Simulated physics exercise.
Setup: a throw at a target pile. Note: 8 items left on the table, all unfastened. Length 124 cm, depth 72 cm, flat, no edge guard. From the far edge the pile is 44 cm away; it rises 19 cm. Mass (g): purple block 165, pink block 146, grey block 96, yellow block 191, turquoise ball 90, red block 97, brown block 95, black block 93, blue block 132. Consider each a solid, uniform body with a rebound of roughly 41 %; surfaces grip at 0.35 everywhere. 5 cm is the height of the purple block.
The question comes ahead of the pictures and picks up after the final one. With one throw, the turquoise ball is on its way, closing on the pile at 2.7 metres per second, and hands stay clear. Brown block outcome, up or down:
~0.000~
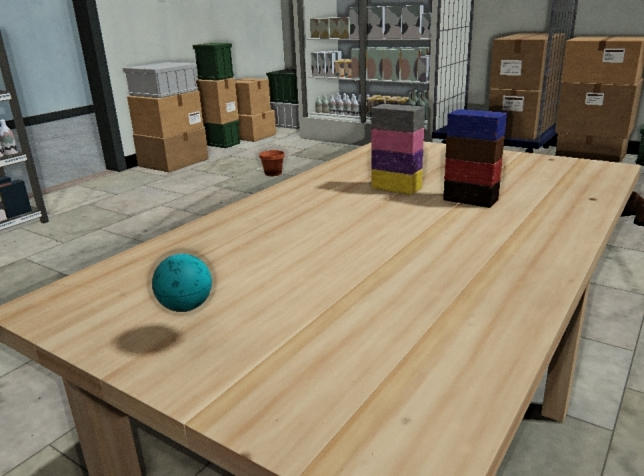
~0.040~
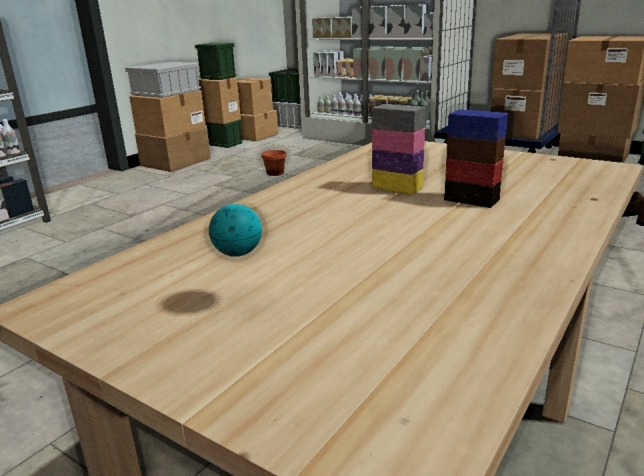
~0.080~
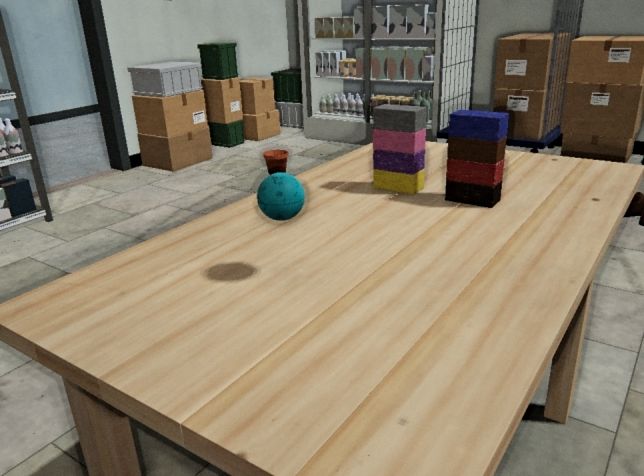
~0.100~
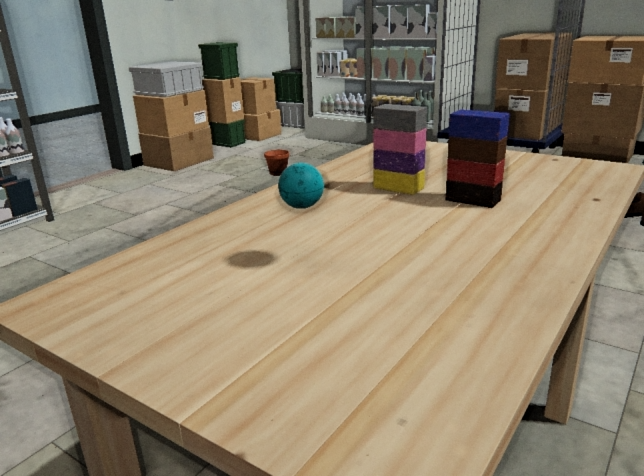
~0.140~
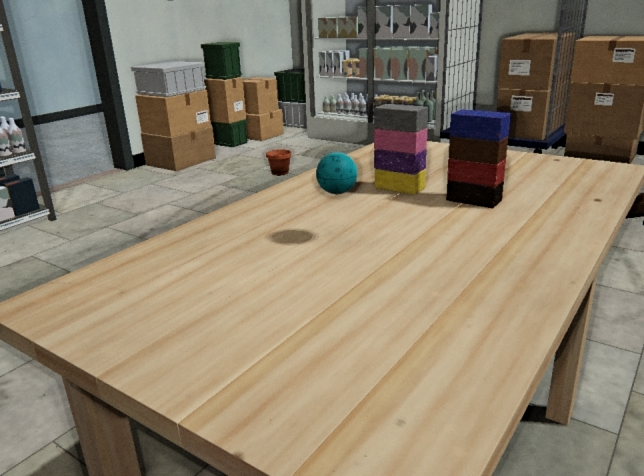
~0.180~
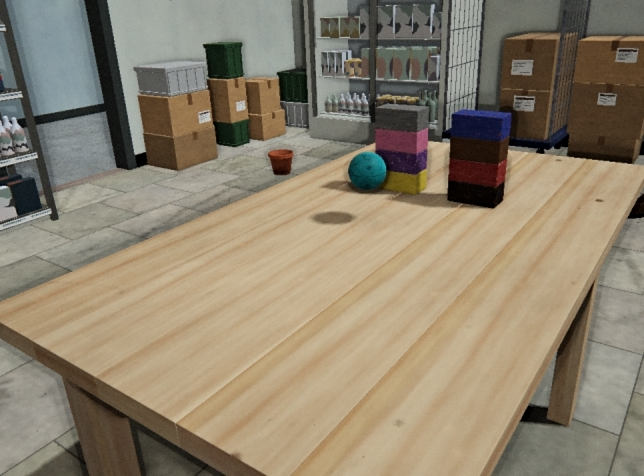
Up.
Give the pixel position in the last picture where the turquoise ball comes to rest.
About (391, 191).
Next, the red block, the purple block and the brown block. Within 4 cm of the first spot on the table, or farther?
Here is how it goes: The red block remains near its start; next, the purple block moves off; last, the brown block remains near its start.
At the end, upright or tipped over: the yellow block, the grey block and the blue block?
In the last frame the yellow block remains up, the grey block does not stay up and the blue block remains up.
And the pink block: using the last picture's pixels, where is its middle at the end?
Around (411, 183).
After 0.38 s, turquoise ball near (395, 186); pink block 16° off upright; grey block 16° off upright; purple block moved 6 cm.
After 0.58 s, turquoise ball near (392, 188); grey block on its side; pink block on its side; purple block moved 7 cm.
In the end (1.6 s), toppled on the table, pink block and grey block; not toppled but over 4 cm from the start, purple block and yellow block; the other 4 under 4 cm from the start. At the end, from the last picture's camera, brown block near (479, 147).
